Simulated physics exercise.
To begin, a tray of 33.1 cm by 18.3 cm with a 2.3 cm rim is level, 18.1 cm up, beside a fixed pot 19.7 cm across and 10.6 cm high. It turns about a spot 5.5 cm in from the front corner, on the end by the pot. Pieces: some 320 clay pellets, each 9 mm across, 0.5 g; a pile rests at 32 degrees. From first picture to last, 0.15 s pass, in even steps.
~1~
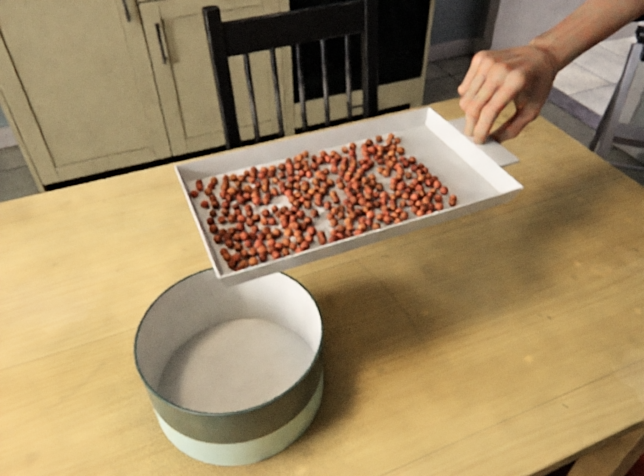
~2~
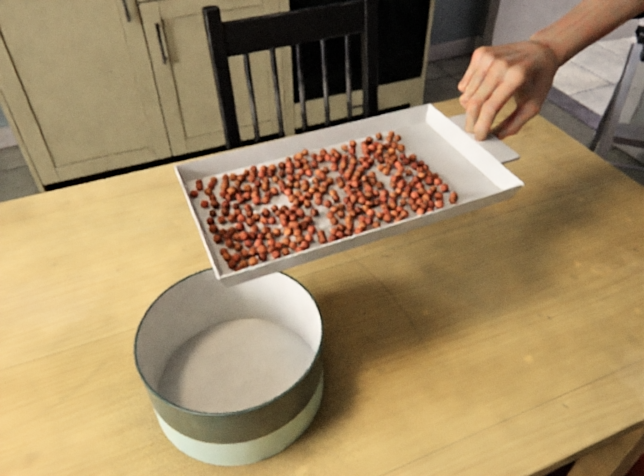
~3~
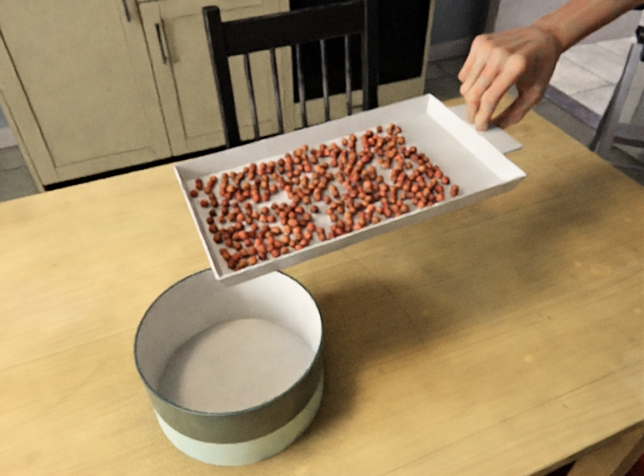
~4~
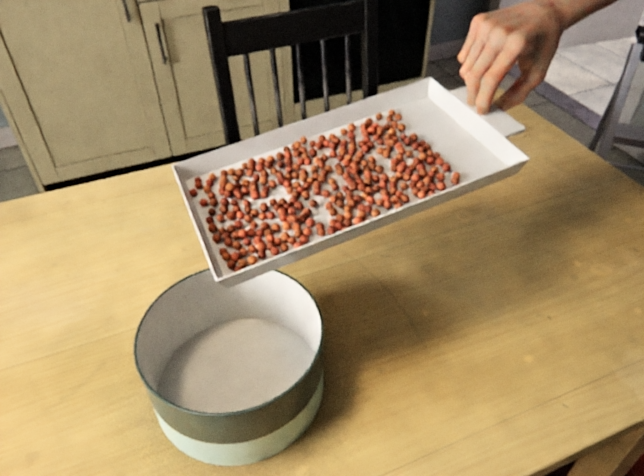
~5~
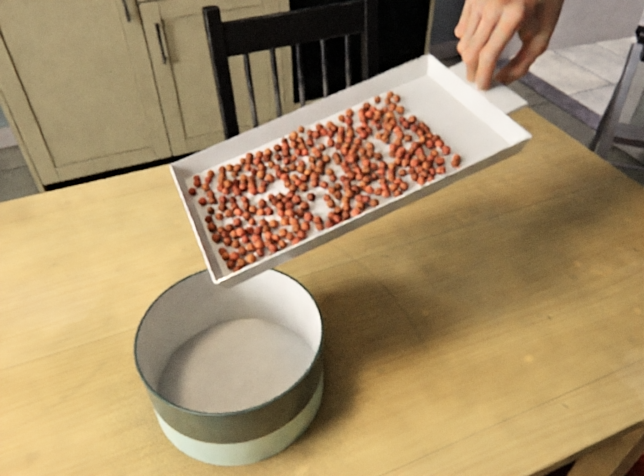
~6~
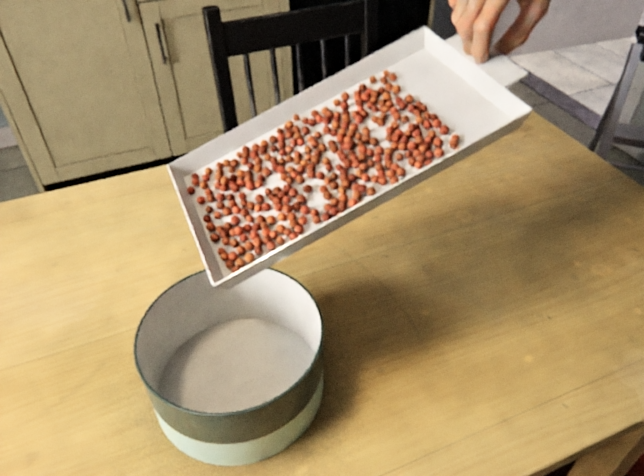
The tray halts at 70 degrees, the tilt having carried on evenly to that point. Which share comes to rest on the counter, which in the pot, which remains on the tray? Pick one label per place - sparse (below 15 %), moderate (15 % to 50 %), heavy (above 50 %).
Counter: Moderate; pot: Moderate; tray: Moderate.
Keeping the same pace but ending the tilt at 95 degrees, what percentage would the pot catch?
I'd put it at close to 50 per cent.
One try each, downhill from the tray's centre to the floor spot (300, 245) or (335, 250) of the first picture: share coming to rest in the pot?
I'd put it at about 65 per cent for the first tilt and about 45 per cent for the second.
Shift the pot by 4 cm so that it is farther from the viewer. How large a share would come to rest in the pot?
About 40 %.
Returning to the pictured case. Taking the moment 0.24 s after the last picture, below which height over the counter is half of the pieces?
Roughly 26 centimetres.
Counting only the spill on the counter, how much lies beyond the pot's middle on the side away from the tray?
Share past the middle: Roughly 100 percent.
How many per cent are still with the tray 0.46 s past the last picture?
It works out to near 35 per cent of the load.
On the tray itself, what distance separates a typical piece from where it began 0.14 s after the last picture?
Roughly 1 cm.
Then, 0.14 s after the last picture, tilt 47 degrees; the tray holds 100 %, the pot 0 %.
Then, 0.24 s after the last picture, tilt 65 degrees; the tray holds 100 %, the pot 0 %.
Then, 0.46 s after the last picture, tilt 70 degrees; the tray holds 35 %, the pot 30 %.
In the end, counter 30 %, pot 35 %, tray 35 %.
